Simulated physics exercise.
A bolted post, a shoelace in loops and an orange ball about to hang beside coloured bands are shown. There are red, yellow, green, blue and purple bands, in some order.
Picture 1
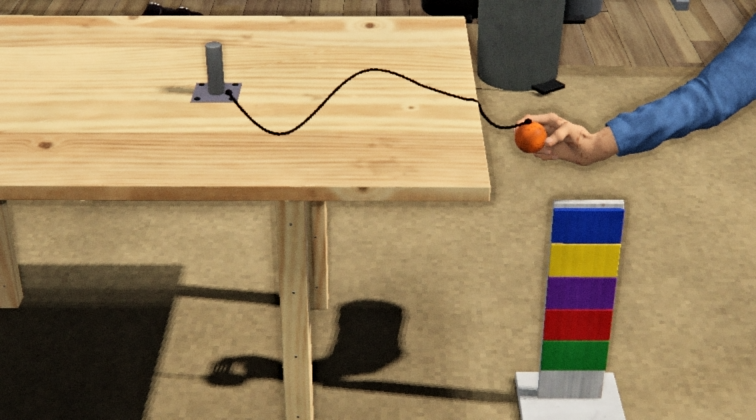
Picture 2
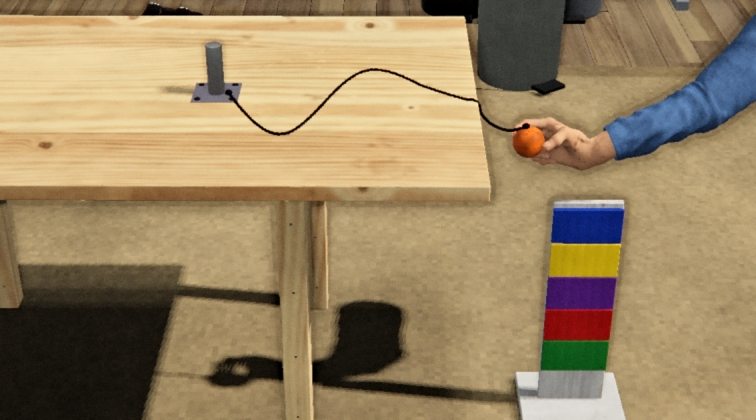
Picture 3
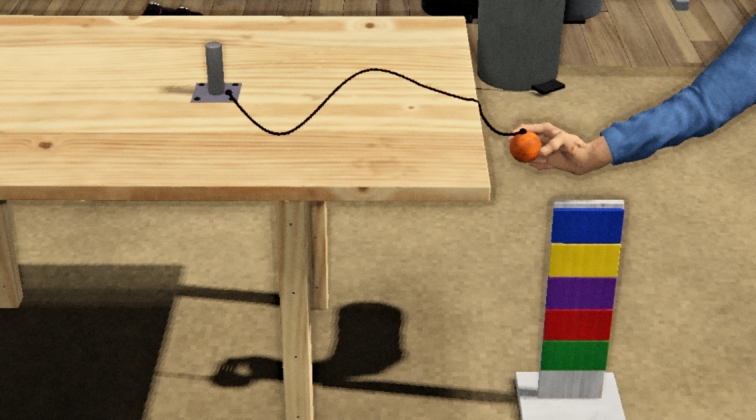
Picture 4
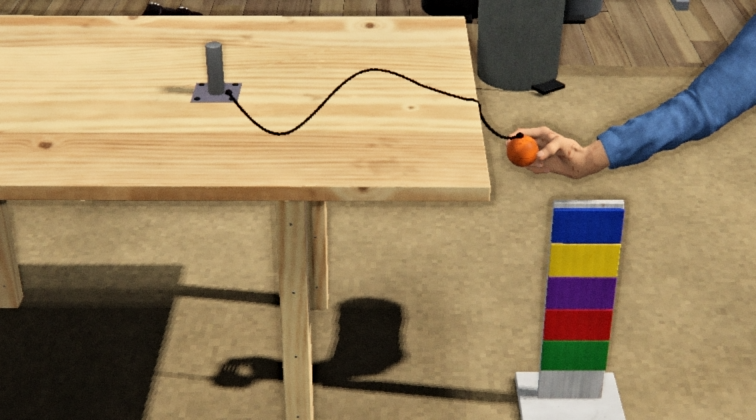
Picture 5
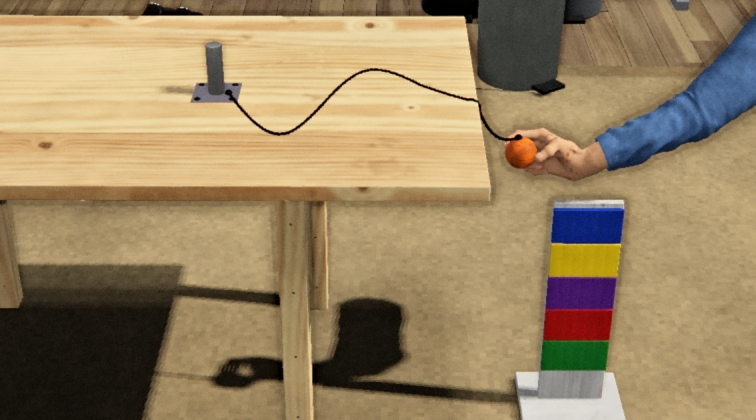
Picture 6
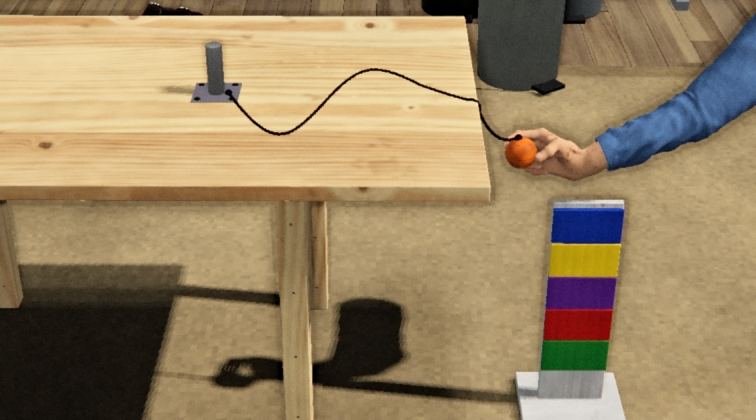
A hand lowering an orange ball on a dark cord slightly down and left beside a wooden table, above coloured bands.
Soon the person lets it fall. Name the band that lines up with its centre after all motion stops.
Red.
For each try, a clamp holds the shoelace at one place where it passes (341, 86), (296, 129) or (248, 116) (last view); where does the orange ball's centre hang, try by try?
Approximately (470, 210), (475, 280) and (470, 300), respectively.
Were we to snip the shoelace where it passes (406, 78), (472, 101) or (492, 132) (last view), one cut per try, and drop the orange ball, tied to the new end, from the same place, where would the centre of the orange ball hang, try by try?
(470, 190), (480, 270), (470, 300).
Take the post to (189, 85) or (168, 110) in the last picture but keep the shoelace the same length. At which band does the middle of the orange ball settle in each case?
It would be purple; purple.
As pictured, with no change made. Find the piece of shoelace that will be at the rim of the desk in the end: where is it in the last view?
Look near (346, 81).
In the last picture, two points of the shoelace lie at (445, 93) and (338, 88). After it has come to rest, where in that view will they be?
They end up around (474, 233) and around (459, 108).
Soon after, ball near (486, 303); level with purple.
Then, ball near (465, 327); level with red.
At rest, ball near (467, 329); level with red. Its centre hangs level with the red band.
